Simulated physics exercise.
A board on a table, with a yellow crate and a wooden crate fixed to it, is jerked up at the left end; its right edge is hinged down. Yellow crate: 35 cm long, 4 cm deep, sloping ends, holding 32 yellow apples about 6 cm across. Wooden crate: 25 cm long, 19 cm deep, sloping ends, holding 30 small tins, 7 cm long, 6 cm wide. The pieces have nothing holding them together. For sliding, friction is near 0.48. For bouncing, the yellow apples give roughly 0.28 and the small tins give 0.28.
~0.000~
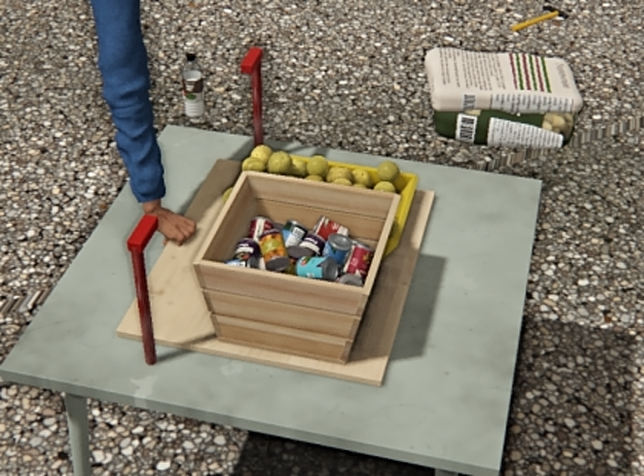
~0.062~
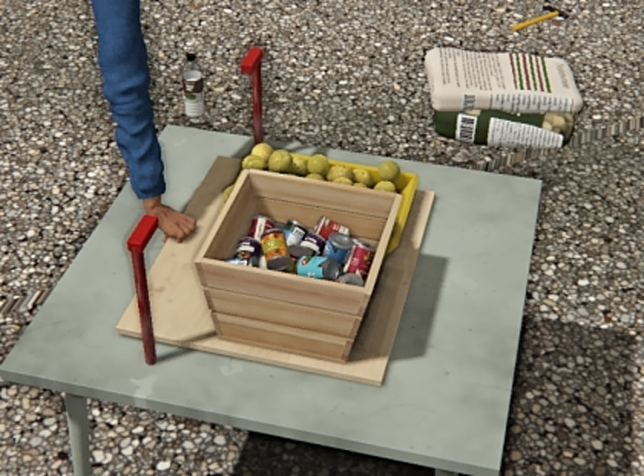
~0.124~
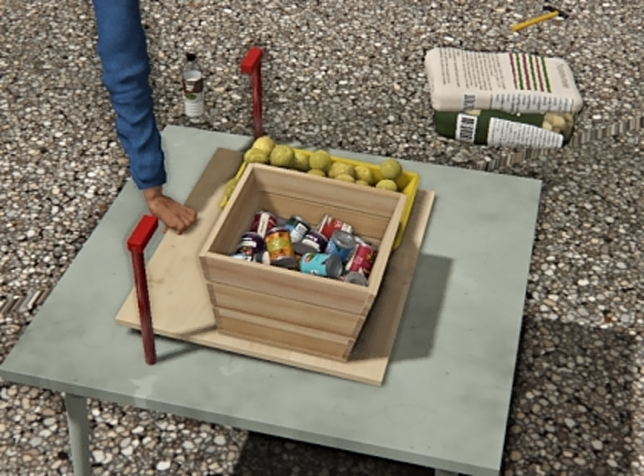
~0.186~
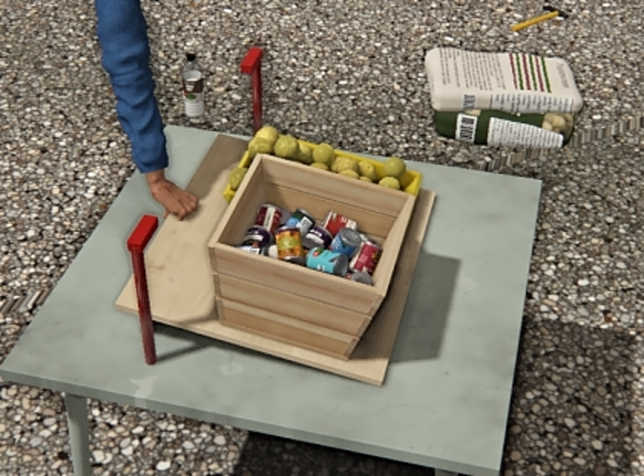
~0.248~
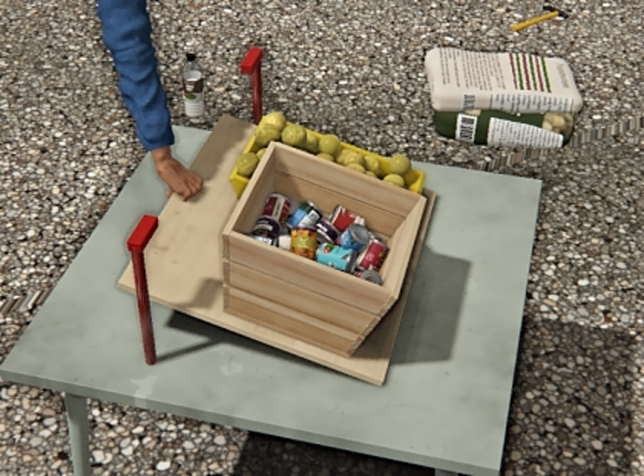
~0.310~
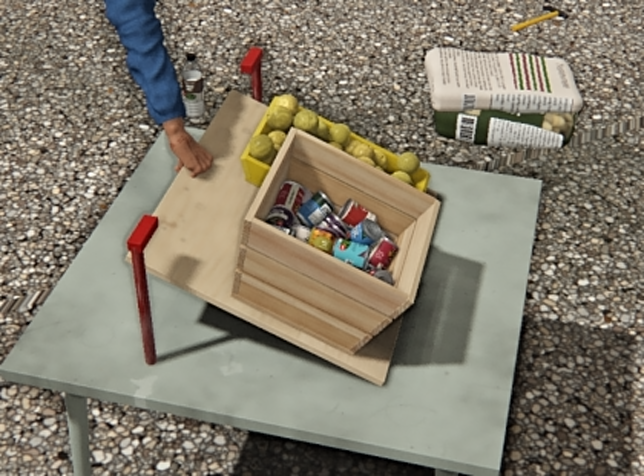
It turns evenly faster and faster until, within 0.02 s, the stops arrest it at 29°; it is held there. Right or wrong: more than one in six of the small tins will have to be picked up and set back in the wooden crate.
Wrong.
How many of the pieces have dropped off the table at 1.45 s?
Piece count: About 3.
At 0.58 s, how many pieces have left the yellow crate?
At that moment the yellow crate count out stands near 1.
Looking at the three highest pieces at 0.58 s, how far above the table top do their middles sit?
Roughly 26 centimetres.
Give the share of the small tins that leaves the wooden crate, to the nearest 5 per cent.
Roughly 0 percent.
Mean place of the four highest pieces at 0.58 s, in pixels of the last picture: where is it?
Mean position: Close to (344, 176) in the last view.
After 0.34 s, it hits the stops.
After 0.44 s, tilt 29°; 0 of 32 out of the yellow crate and 0 of 30 out of the wooden crate.
After 0.58 s, tilt 29°; 1 of 32 out of the yellow crate and 0 of 30 out of the wooden crate.
After 0.84 s, tilt 29°; 9 of 32 out of the yellow crate and 0 of 30 out of the wooden crate.
Outcome (at 1.45 s), 10 of 32 out of the yellow crate and 0 of 30 out of the wooden crate. Asked share, 0 of 30, 0 per cent.
